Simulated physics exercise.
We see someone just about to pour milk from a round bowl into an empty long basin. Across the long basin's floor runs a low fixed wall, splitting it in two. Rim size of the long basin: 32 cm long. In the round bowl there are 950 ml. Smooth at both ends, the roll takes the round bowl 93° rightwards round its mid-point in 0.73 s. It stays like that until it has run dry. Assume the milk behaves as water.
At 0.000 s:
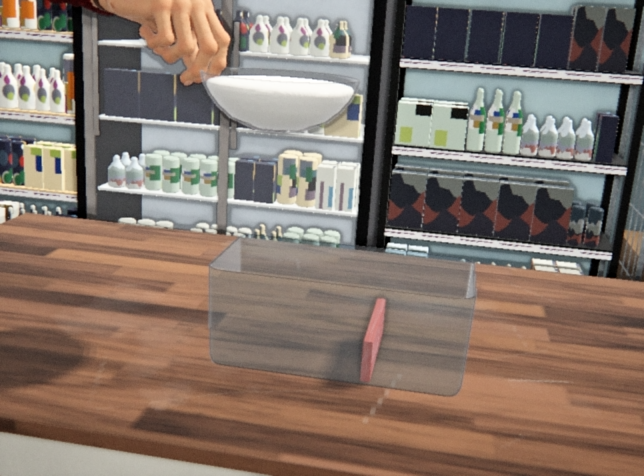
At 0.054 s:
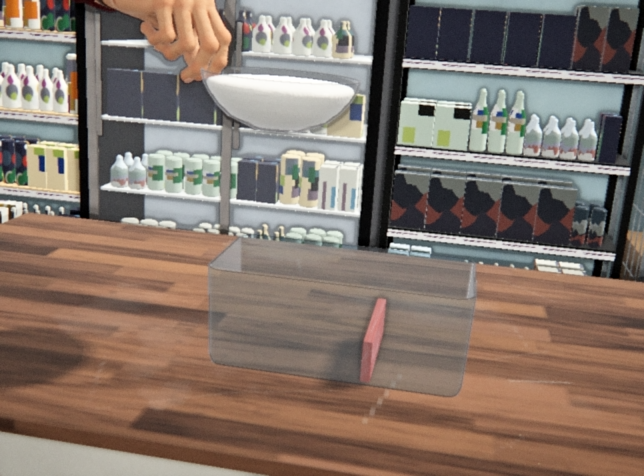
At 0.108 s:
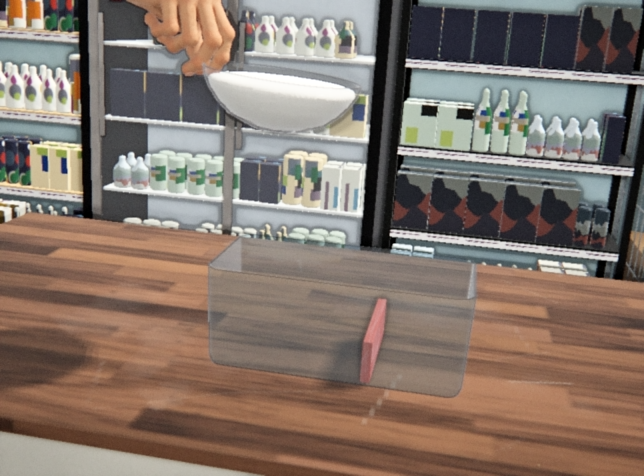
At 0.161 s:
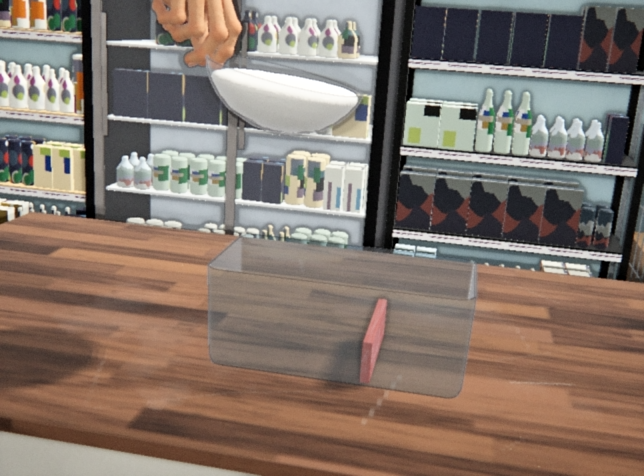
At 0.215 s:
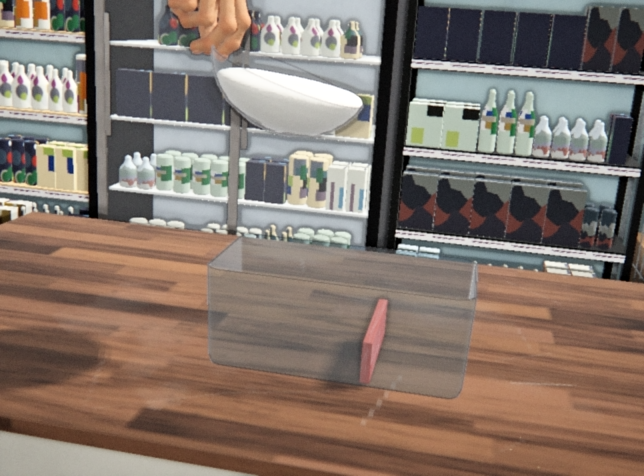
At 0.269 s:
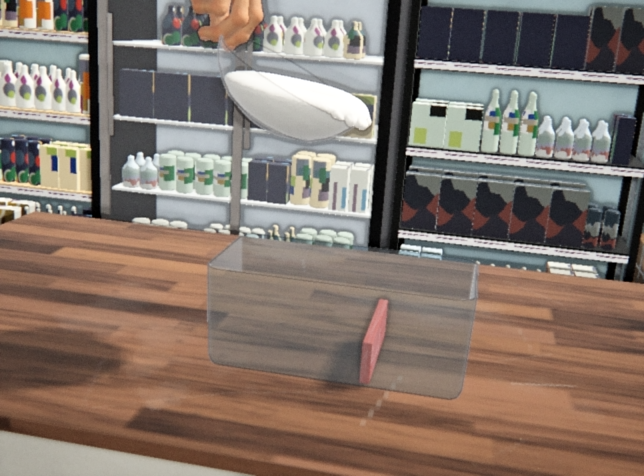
In a shop, a hand above a round bowl of white liquid as it tilts rightwards over a clear basin with a red divider.
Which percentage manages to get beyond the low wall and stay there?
Beyond the low wall, roughly 59 per cent stays.
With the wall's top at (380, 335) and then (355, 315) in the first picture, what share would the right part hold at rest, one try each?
45 in a hundred, followed by 75 in a hundred.
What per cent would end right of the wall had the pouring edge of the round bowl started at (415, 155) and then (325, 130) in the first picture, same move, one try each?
75 and 25 %.
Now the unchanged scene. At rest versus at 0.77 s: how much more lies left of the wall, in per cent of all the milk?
I'd say near 12 percent.
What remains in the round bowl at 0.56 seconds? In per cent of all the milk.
7 %.
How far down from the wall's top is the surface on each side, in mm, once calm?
Left roughly 44 mm; right roughly 22 mm.
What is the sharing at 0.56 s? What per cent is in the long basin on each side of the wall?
About 2 left, 36 right.
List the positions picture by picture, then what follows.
It leans 0°; its right rim is at (359, 83); the milk meets the walls at (211, 78) and (354, 90); the long basin's rim runs from (226, 251) to (474, 280); the wall's top is at (375, 320), in the first picture.
It leans 1°; its right rim is at (359, 85); the milk meets the walls at (211, 77) and (355, 91), in the second picture.
It leans 5°; its right rim is at (360, 90); the milk meets the walls at (213, 73) and (356, 94), in the third picture.
It leans 11°; its right rim is at (361, 98); the milk meets the walls at (216, 71) and (358, 97), in the fourth picture.
It leans 19°; its right rim is at (361, 109); the milk meets the walls at (223, 70) and (362, 104); 1 per cent is over the edge, in the fifth picture.
It leans 28°; its right rim is at (358, 122); the milk meets the walls at (229, 73) and (347, 104); 8 per cent is over the edge, in the sixth picture.
Then, 0.56 s in, the tilt is 81° and 7 per cent is still to pour, 2 is left of the wall and 36 right of it.
Then, 0.77 s in, the tilt is 93° and 0 per cent is still to pour, 23 is left of the wall and 57 right of it.
Then, 0.99 s in, the tilt is 93° and 0 per cent is still to pour, 31 is left of the wall and 63 right of it.
Then, 1.23 s in, the tilt is 93° and 0 per cent is still to pour, 34 is left of the wall and 61 right of it.
Finally, 35 per cent lies left of the wall, 59 right of it and 6 outside.
